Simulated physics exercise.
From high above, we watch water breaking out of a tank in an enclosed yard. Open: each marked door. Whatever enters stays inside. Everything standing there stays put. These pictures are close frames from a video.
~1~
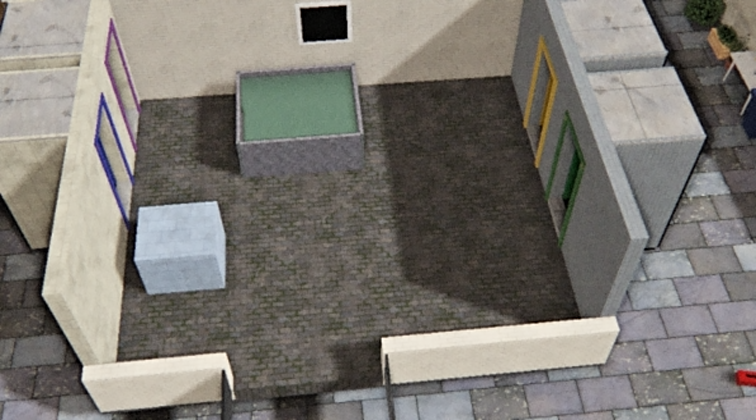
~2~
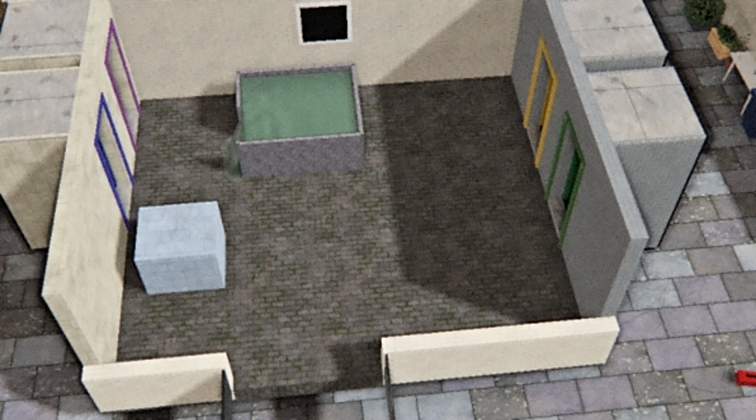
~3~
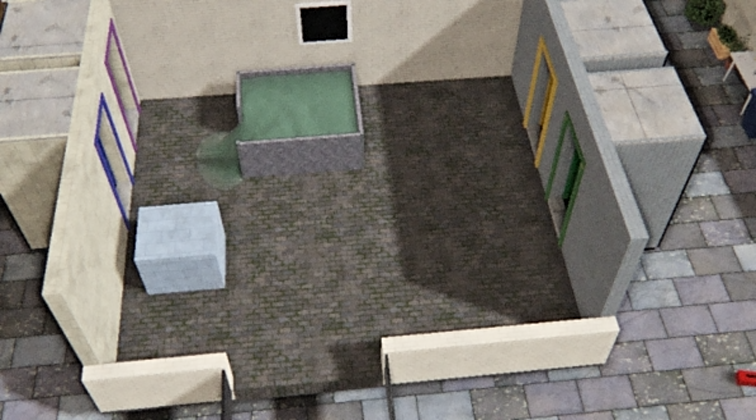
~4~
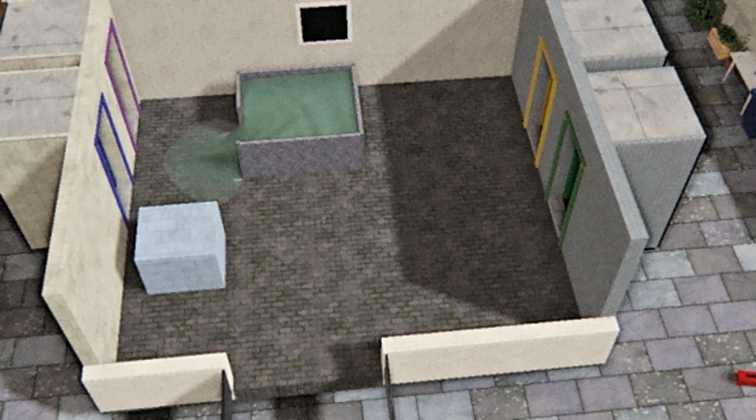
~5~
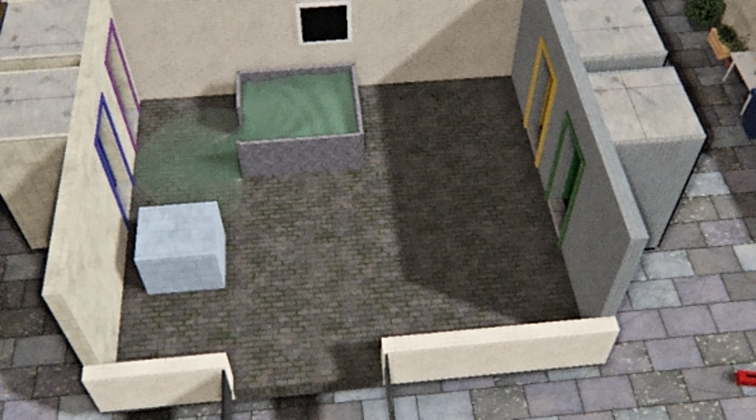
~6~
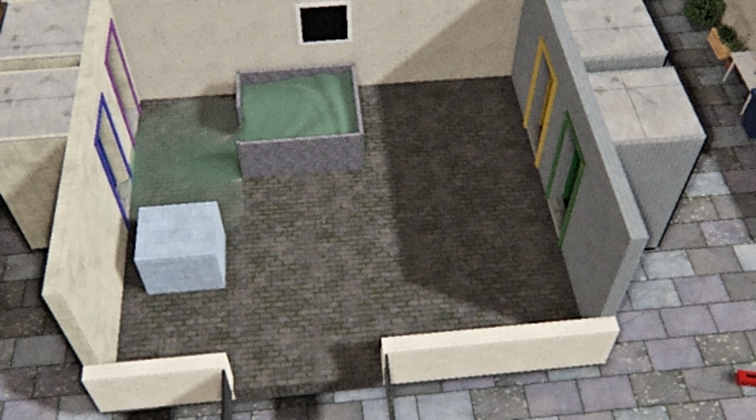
Green water pouring from the left side of a grey tank and spreading across the paved yard towards the left wall.
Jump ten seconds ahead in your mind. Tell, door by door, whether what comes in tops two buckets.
The blue door will pass more than two buckets; the green door will pass two buckets at most; the purple door will pass more than two buckets; the yellow door will pass two buckets at most.
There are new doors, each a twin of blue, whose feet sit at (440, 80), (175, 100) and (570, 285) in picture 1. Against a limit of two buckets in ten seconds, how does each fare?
Taking them as listed, the first undershoots, the second overshoots and the third undershoots.
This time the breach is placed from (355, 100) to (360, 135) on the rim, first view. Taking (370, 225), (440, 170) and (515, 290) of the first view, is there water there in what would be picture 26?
Going in your order, I'd say still bare, then drenched, then drenched.
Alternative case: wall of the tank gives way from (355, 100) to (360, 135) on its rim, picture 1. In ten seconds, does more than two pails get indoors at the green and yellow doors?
Looks like the green door tops the limit but the yellow door tops the limit.
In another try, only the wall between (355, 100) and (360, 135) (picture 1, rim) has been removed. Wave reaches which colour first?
I'd go with the yellow-painted one.
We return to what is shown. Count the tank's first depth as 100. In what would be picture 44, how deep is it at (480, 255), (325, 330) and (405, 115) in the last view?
About 2, 4 and 2 percent, in that order.
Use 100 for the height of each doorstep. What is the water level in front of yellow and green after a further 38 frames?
I'd put it at close to 30 and 0 per cent.
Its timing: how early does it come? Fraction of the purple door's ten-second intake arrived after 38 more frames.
Near 100 %, I'd say.
A moment on, water covers 15 % of the floor; the blue door over two buckets in, the green door not reached, the purple door under two buckets in, the yellow door not reached.
Next, water covers 20 % of the floor; the blue door far over two buckets in, the green door not reached, the purple door over two buckets in, the yellow door not reached.
Then, water covers 35 % of the floor; the blue door far over two buckets in, the green door not reached, the purple door far over two buckets in, the yellow door not reached.
Later, water covers 75 % of the floor; the blue door far over two buckets in, the green door not reached, the purple door far over two buckets in, the yellow door wet at the sill, nothing in.
In the end, water covers 90 % of the floor; the blue door far over two buckets in, the green door wet at the sill, nothing in, the purple door far over two buckets in, the yellow door wet at the sill, nothing in.
